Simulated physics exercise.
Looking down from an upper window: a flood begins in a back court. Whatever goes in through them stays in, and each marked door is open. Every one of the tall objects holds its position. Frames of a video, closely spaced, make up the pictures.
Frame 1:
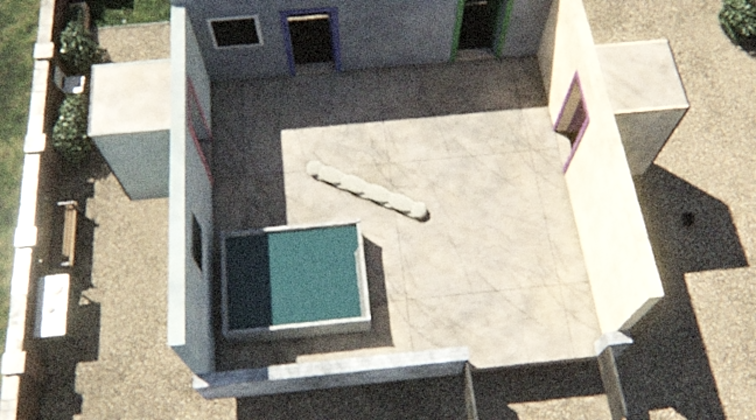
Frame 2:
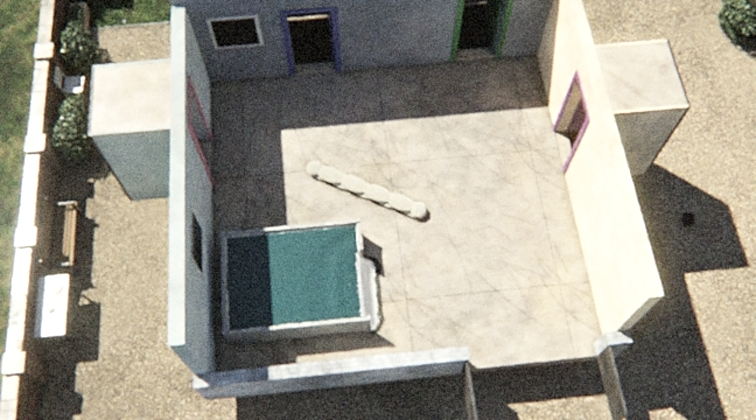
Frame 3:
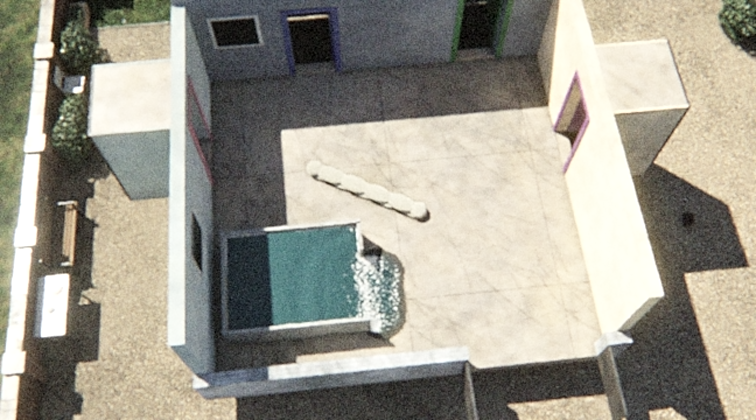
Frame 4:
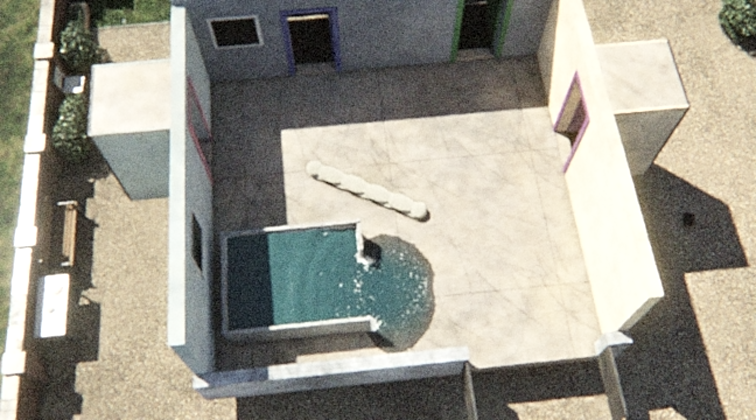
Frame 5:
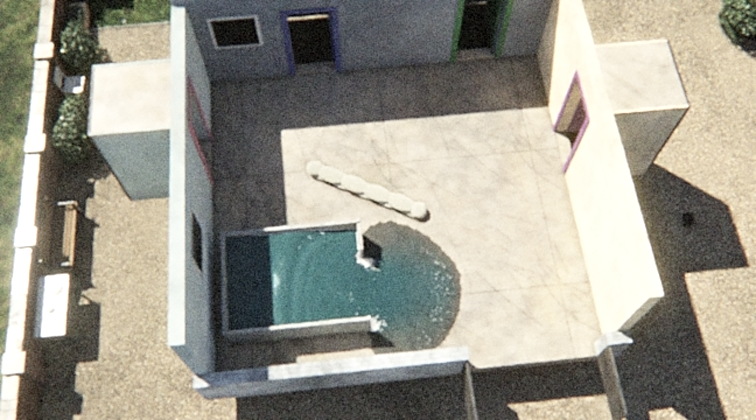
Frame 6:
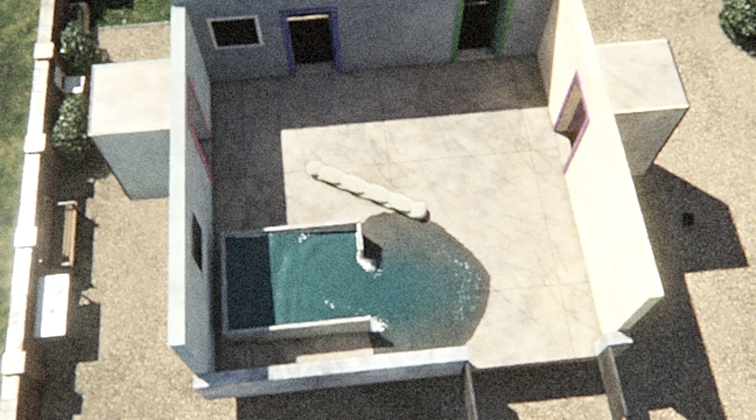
Teal water bursting through the right side of a square tank and fanning out across a pale walled courtyard floor.
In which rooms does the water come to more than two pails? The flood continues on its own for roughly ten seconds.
Behind the blue door, two pails or fewer; behind the pink door, two pails or fewer; behind the purple door, more than two pails; behind the green door, two pails or fewer.
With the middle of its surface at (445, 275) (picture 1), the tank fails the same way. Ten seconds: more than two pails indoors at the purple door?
Briefly, purple remains below.
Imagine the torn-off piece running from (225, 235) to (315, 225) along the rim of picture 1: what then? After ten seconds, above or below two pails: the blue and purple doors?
The blue exceeds the limit and the purple exceeds the limit.
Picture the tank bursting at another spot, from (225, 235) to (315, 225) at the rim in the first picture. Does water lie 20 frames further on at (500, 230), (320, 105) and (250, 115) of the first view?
Going in your order, I'd say still bare, then drenched, then drenched.
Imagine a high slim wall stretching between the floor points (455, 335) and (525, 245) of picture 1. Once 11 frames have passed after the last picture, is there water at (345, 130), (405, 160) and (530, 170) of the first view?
One after the other: Free of water, no water, under water.
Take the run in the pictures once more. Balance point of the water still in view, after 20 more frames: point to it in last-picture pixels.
The centre of mass sits at about (414, 277).
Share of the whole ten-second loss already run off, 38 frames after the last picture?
I'd put it at 65 per cent.
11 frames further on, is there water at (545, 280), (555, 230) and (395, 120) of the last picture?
First swamped, then swamped, then spared.
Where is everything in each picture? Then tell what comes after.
Still water in the open tank at (294, 276), in the first frame.
Water pours out at (364, 291) and has run to (367, 260), in the second frame.
Water pours out at (364, 292) and has run to (391, 258), in the third frame.
The front is at (426, 266), out from the gap at (364, 292), in the fourth frame.
The front is at (455, 275), out from the gap at (364, 292), in the fifth frame.
Water pours out at (364, 292) and has run to (482, 272), in the sixth frame.
A moment on, water covers 25 % of the floor; the blue door not reached, the pink door not reached, the purple door not reached, the green door not reached.
Next, water covers 35 % of the floor; the blue door not reached, the pink door not reached, the purple door not reached, the green door not reached.
Then, water covers 40 % of the floor; the blue door not reached, the pink door not reached, the purple door under two buckets in, the green door not reached.
Later, water covers 55 % of the floor; the blue door not reached, the pink door not reached, the purple door over two buckets in, the green door wet at the sill, nothing in.
In the end, water covers 80 % of the floor; the blue door wet at the sill, nothing in, the pink door not reached, the purple door over two buckets in, the green door under two buckets in.
